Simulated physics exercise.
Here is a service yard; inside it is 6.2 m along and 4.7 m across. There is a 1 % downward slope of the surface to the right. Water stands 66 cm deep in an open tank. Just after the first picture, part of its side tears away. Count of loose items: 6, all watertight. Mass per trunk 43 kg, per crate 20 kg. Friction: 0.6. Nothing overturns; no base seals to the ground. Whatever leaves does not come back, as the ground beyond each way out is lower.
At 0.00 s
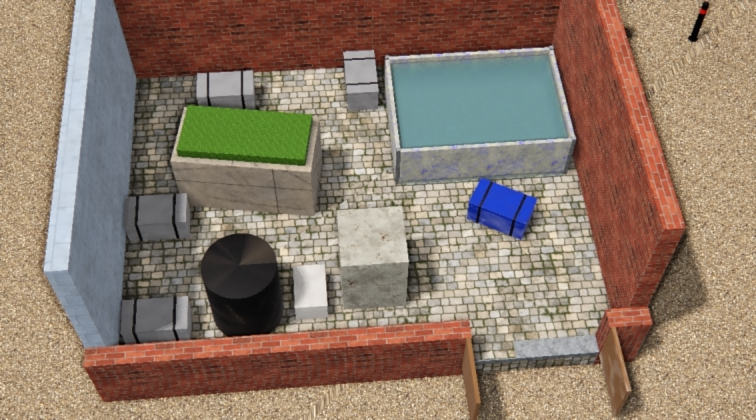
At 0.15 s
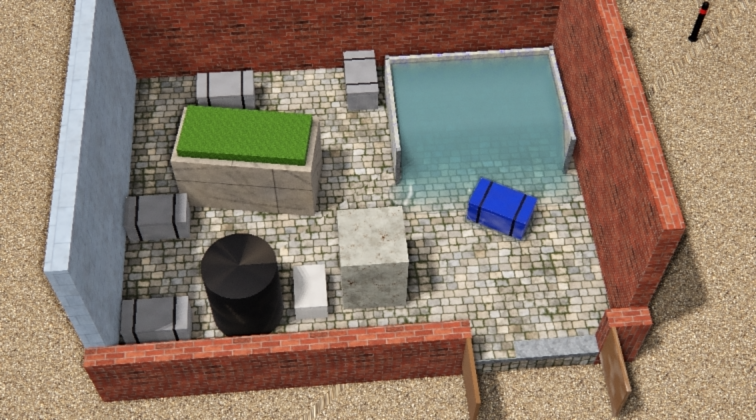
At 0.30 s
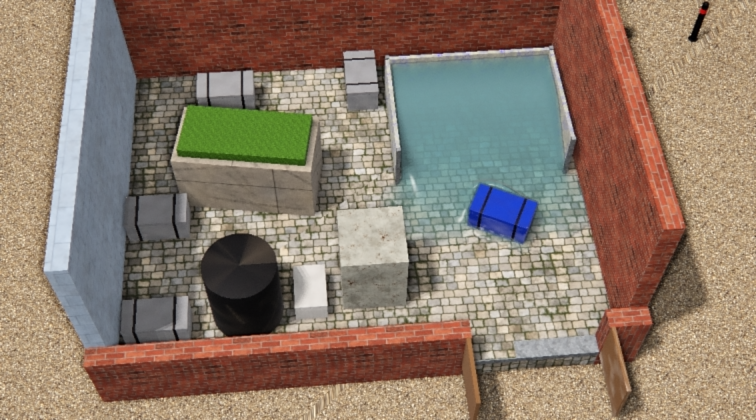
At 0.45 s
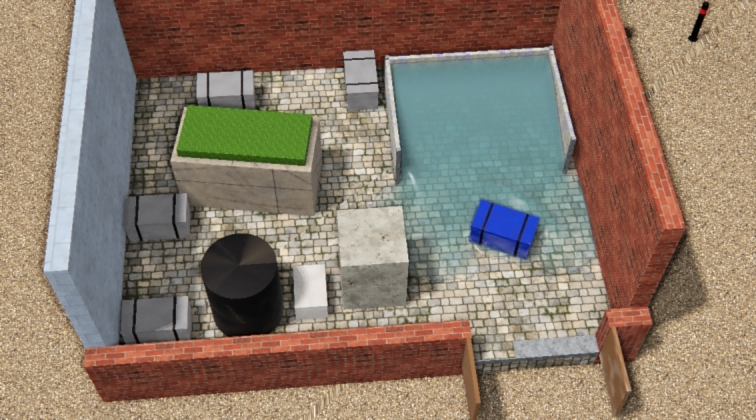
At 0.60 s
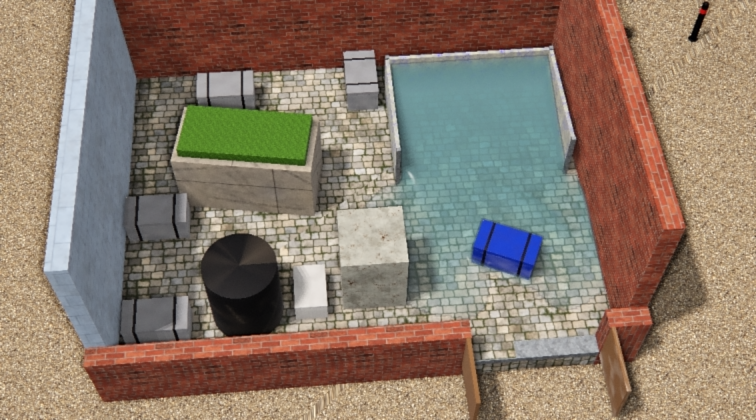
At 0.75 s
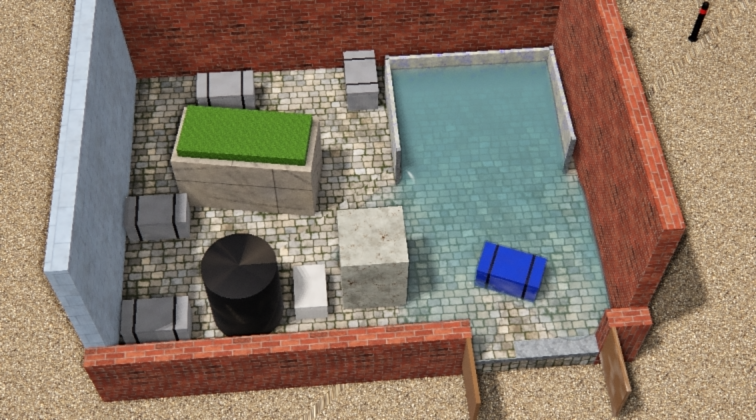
Water spread across the paving of a brick-walled yard after the front side of a large tank gave way, and it pushed a blue trunk toward the front wall while the grey crates stayed put.
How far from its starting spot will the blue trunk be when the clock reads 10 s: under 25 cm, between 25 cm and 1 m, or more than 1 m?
It gets well displaced.
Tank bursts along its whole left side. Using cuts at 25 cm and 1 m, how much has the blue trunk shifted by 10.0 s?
My answer is that the blue trunk remains put.
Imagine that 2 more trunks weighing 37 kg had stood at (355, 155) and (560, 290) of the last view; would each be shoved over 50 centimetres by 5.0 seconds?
Taking them in order, they come out smaller and greater.
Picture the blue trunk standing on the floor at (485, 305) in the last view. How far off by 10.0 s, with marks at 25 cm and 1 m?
Short answer: It drifts a great distance.
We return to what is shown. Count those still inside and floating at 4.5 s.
Of them, 0.
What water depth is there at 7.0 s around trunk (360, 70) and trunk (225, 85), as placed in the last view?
Around 3 cm and 0 cm.
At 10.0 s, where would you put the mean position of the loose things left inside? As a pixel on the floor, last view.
Around (249, 191).
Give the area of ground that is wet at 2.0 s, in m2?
Near 15 m2 in all.
After 2.0 s the blue trunk has gone out; 1 of 6 are out; 0 afloat.
After 4.5 s the blue trunk has gone out; 1 of 6 are out; 0 afloat.
After 7.0 s the blue trunk has gone out; 1 of 6 are out; 1 afloat.
After 10.0 s the blue trunk has gone out; 1 of 6 are out; 0 afloat.
